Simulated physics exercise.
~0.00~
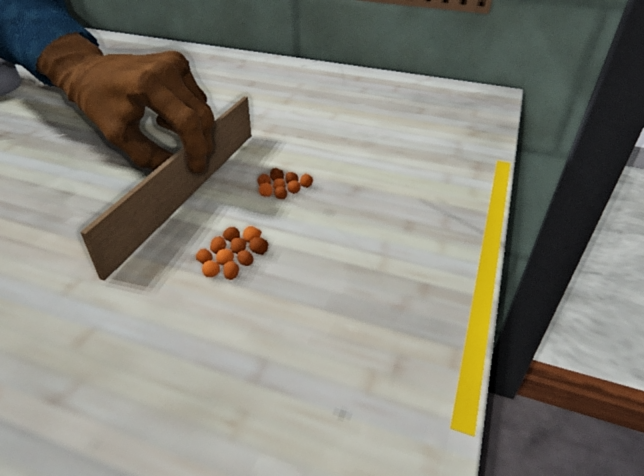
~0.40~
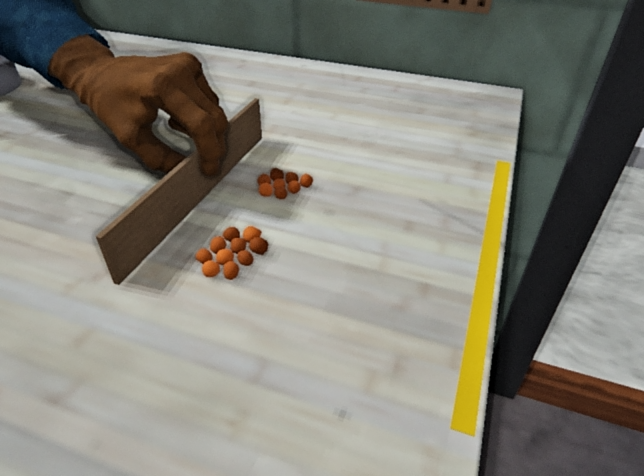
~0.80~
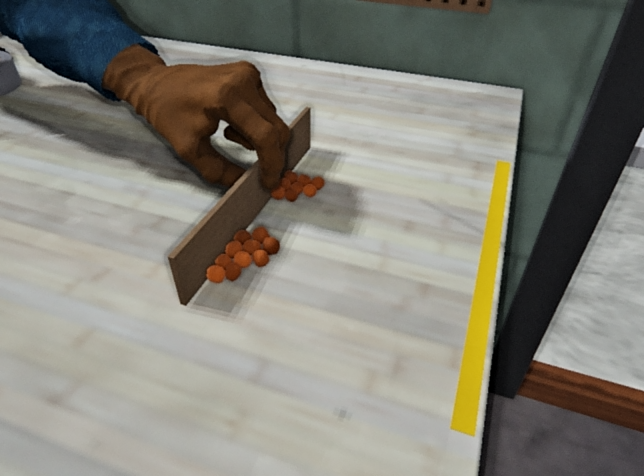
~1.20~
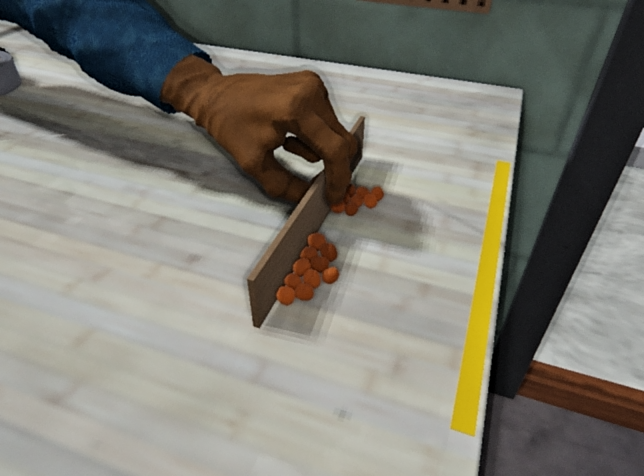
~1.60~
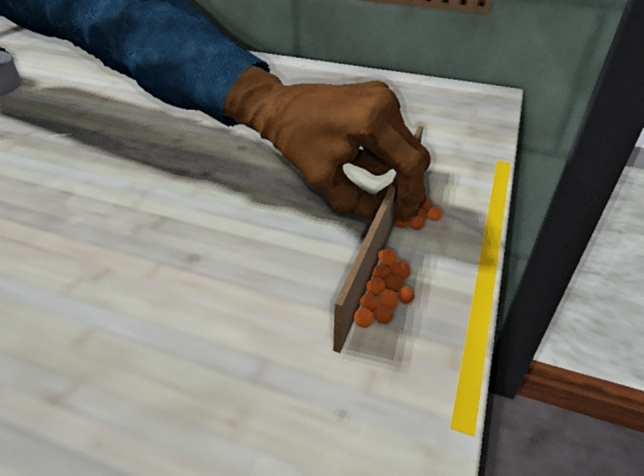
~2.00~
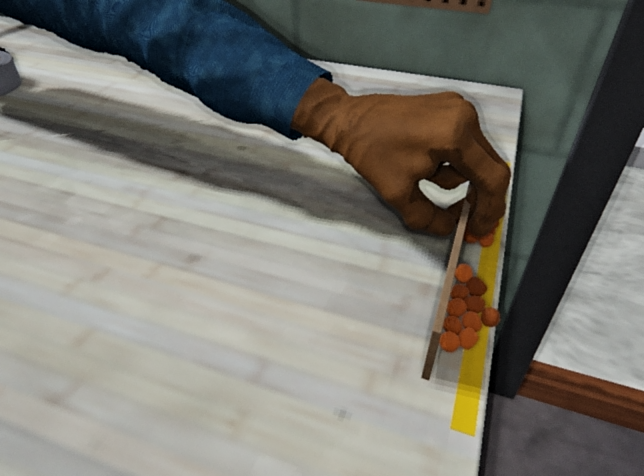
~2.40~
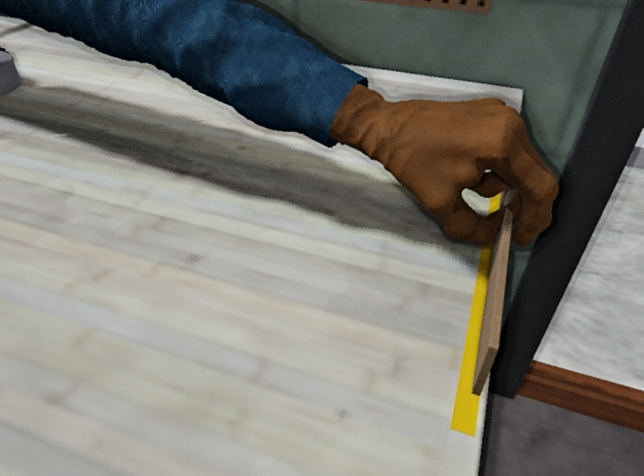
The footage shows a brown-gloved hand sliding an upright brown piece of card rightward across a pale table, gathering two groups of small orange balls and pushing them toward the yellow tape near the edge, where the card ends up with the balls no longer in view.
